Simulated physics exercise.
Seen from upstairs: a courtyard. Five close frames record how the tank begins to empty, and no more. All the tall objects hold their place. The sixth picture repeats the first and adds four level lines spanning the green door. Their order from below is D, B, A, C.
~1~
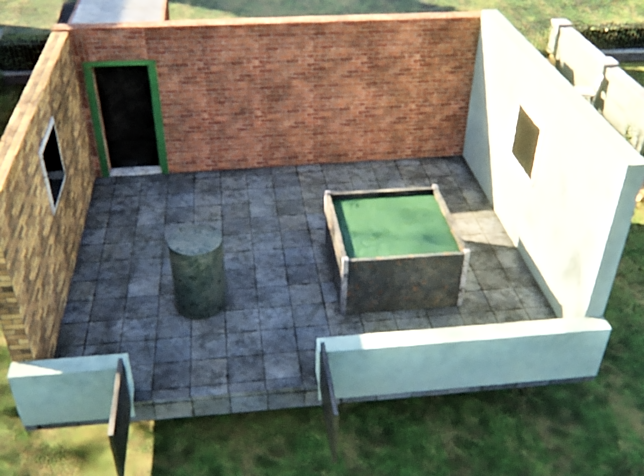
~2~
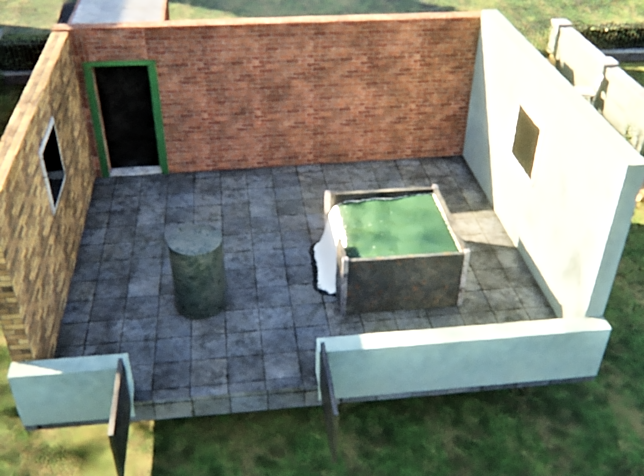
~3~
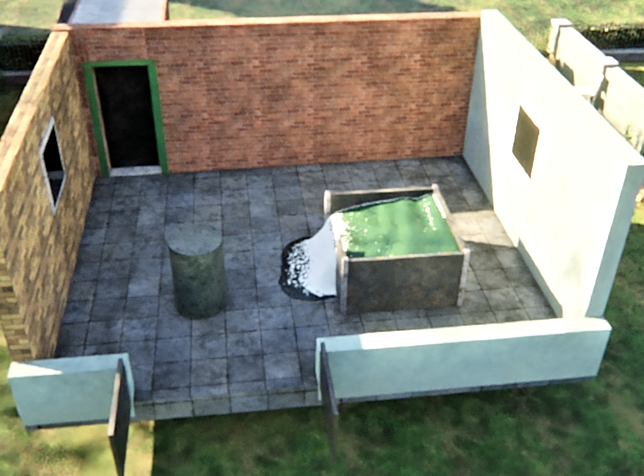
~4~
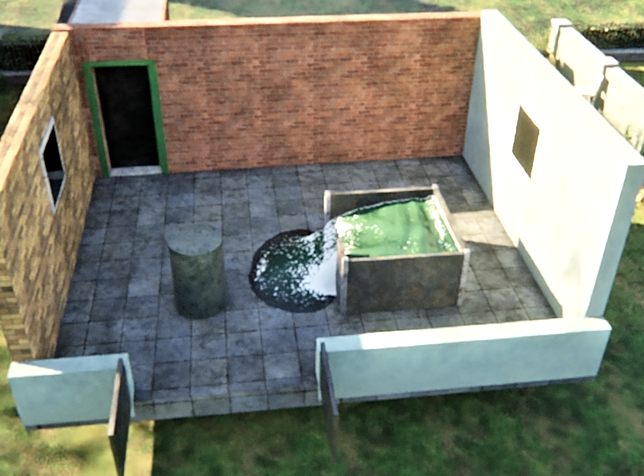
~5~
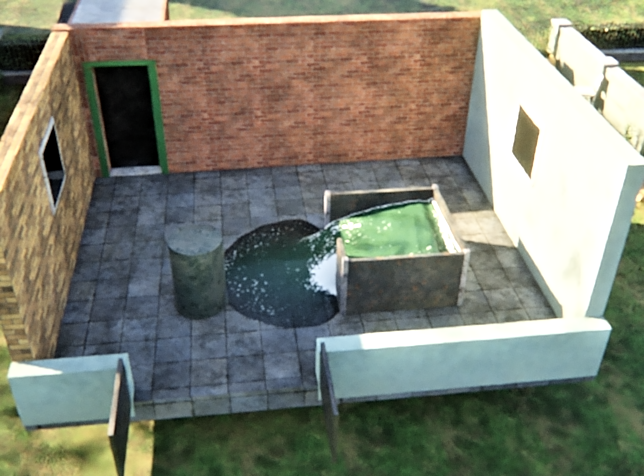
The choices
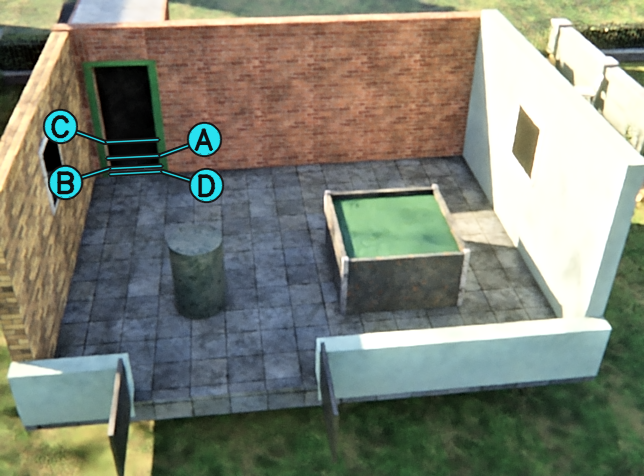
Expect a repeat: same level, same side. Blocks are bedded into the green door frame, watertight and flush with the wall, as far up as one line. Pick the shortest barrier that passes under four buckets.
Go for A.
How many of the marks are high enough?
Two.
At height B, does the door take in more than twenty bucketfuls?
No, less.
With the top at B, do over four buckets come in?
Yes.
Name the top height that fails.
Height B.
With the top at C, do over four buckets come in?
No, that is safe.
On the marked copy, A at (133, 157); B at (135, 167); C at (131, 141); D at (136, 172); from the bottom up D, B, A, C.
With A, a splash gets over, under a bucket.
With B, about 9 bucketfuls get in.
With C, nothing gets over.
With D, dozens of bucketfuls pour in.
